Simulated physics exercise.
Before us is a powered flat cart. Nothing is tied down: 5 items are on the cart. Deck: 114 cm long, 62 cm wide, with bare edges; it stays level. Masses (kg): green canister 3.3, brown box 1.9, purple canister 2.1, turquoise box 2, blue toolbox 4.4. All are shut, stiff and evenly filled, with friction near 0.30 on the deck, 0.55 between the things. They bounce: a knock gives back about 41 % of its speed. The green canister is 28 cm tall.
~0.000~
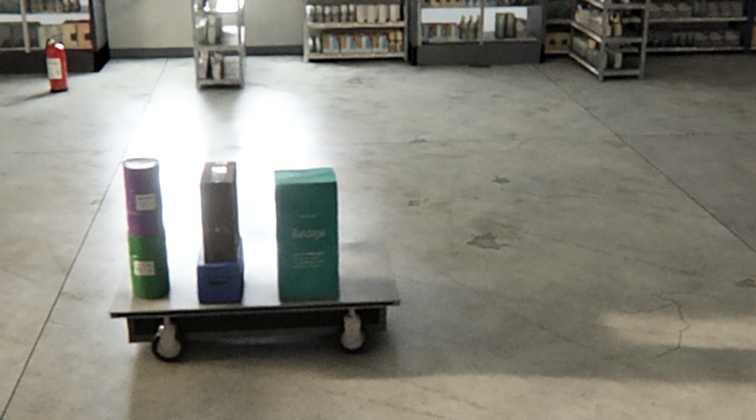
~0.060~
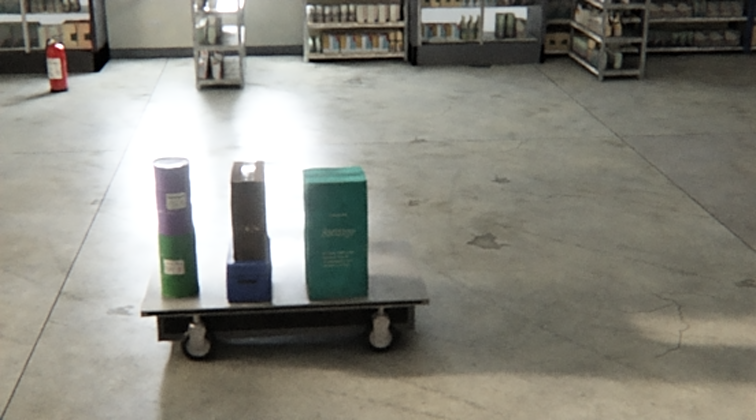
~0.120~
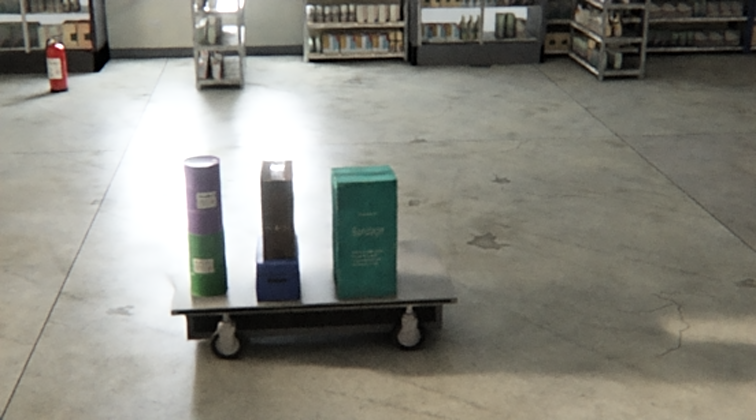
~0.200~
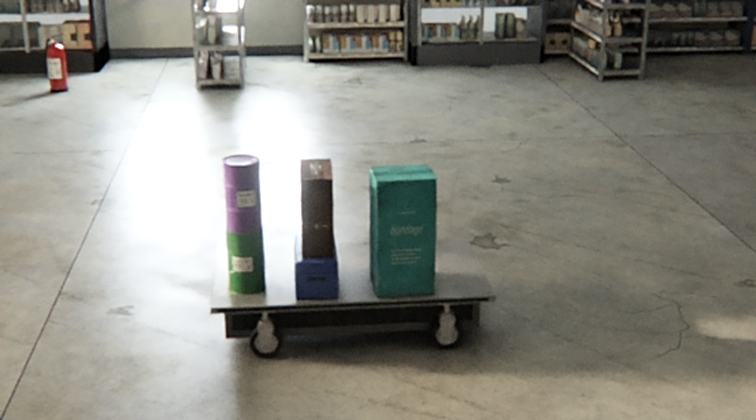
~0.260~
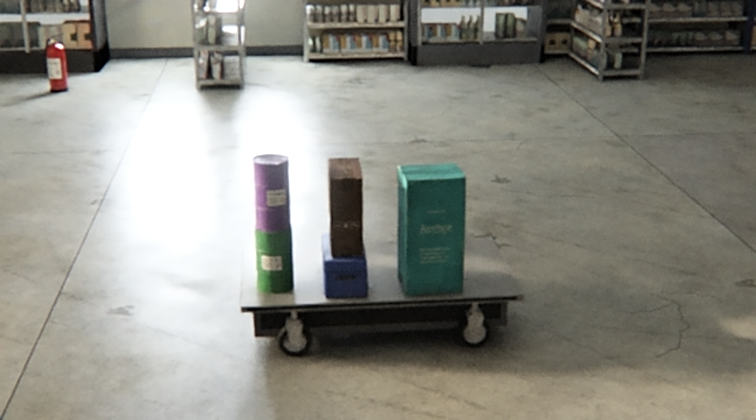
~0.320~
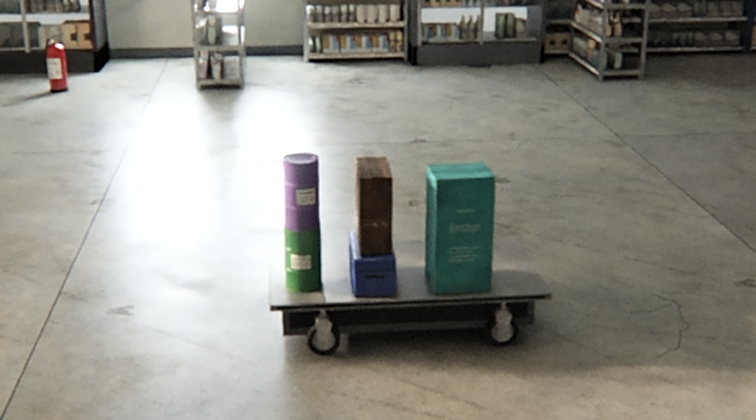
A low flat cart on casters rolls steadily to the right across a grey concrete floor in a storeroom, seen from slightly above by a still camera. On it stand a purple canister atop a green one at left, a brown box on a blue toolbox, and a tall turquoise box at right. The stacks ride along upright, while shelves and a red extinguisher stay put behind.
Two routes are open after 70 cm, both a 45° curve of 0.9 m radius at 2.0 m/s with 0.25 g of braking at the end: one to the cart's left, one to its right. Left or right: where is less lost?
Less is lost turning right.
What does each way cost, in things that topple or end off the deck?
Left: 5; right: 0.
Turning left. By 0.62 s, cart 124 cm along, turned 25°; turquoise box now off the deck; brown box 10 cm from its spot near (514, 193); green canister 3 cm from its spot near (456, 246).
By 1.22 s, cart 228 cm along, turned 45°.
By 1.52 s, cart 250 cm along, turned 45°.
When it is over (2.1 s), off the deck, green canister, brown box, purple canister, turquoise box and blue toolbox.
Turning right instead, nothing is lost, 0 of 5 in all.
